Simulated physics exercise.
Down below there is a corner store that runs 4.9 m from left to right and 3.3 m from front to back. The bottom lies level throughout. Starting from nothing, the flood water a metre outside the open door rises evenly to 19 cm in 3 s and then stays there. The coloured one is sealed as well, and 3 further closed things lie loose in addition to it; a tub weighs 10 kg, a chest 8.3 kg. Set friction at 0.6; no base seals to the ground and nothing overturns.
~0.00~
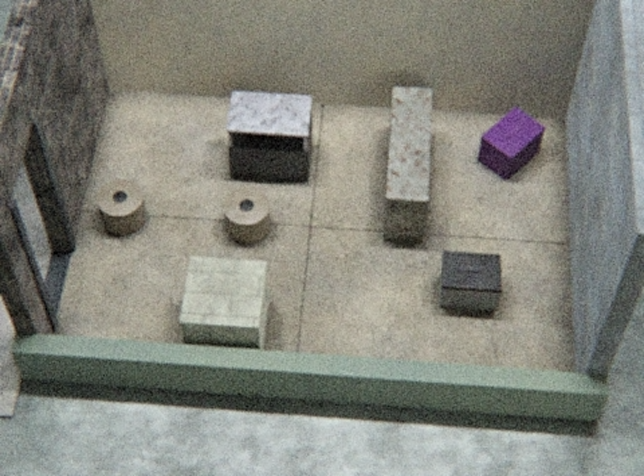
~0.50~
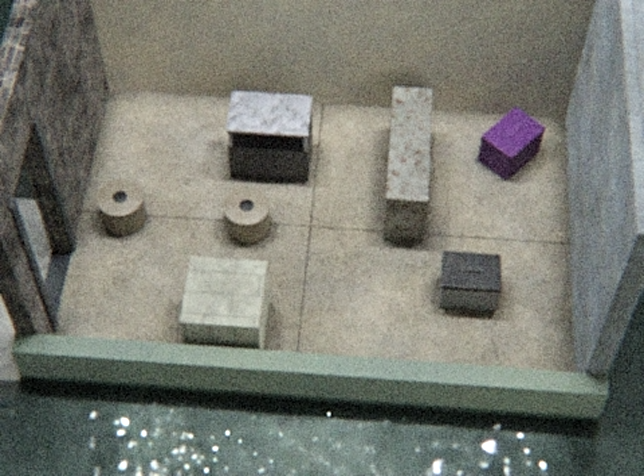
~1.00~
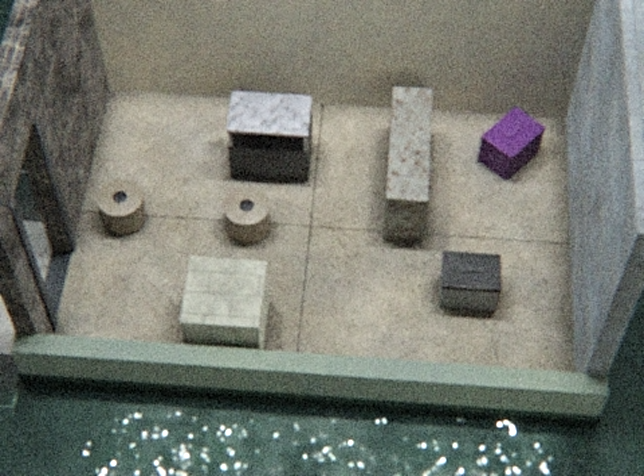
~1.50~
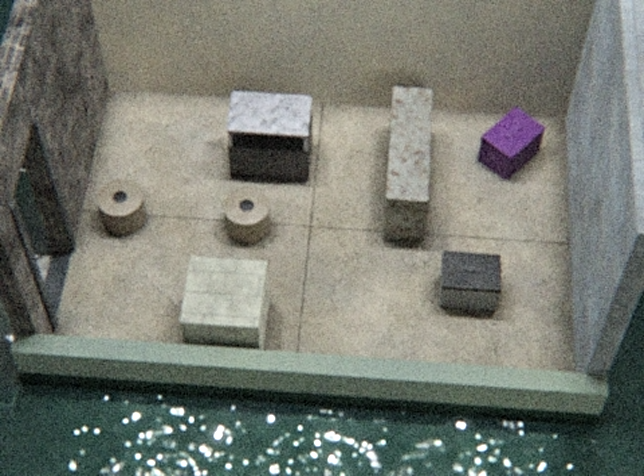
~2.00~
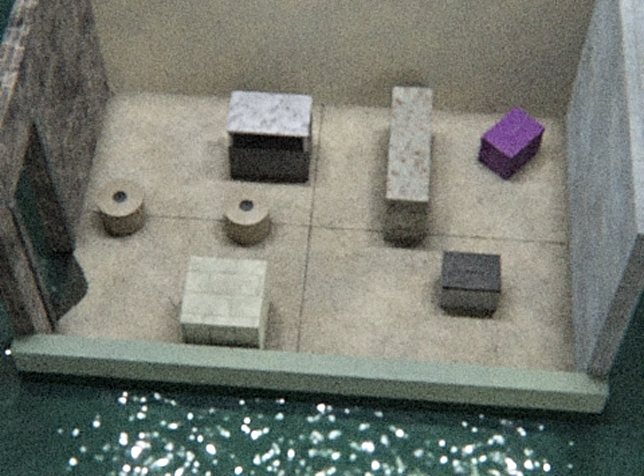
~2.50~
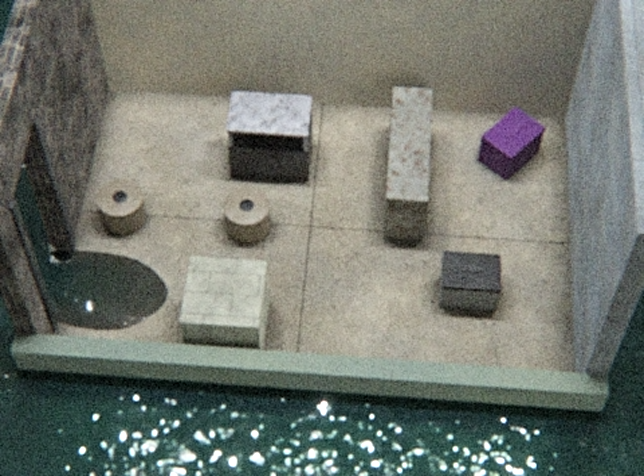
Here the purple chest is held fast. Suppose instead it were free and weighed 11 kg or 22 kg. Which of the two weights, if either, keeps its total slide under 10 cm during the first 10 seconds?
It will manage with the smaller ballast.
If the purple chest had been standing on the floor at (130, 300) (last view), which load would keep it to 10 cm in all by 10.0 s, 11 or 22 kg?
Neither is enough.
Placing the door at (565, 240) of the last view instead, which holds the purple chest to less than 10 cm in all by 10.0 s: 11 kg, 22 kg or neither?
Under that setup, the heavy option is needed.
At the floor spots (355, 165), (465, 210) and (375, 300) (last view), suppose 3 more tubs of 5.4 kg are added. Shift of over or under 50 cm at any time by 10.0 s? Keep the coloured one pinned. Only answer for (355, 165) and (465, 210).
Beyond, below.
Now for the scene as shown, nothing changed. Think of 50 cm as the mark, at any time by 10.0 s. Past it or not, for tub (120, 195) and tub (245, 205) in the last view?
In sequence, not exceeded; exceeded.
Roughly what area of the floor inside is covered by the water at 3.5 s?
Wet: Near 2.5 m2.
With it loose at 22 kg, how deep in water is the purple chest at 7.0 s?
0 cm, roughly.
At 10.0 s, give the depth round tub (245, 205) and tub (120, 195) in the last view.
First roughly 6 cm, second roughly 4 cm.
After 3.5 s the purple chest would be 0 cm from its start with 11 kg and 0 cm from its start with 22 kg; 0 cm of water round it then.
After 4.5 s the purple chest would be 0 cm from its start with 11 kg and 0 cm from its start with 22 kg; 0 cm of water round it then.
After 7.0 s the purple chest would be 0 cm from its start with 11 kg and 0 cm from its start with 22 kg; 0 cm of water round it then.
After 10.0 s the purple chest would be 0 cm from its start with 11 kg and 0 cm from its start with 22 kg; 4 cm of water round it then.
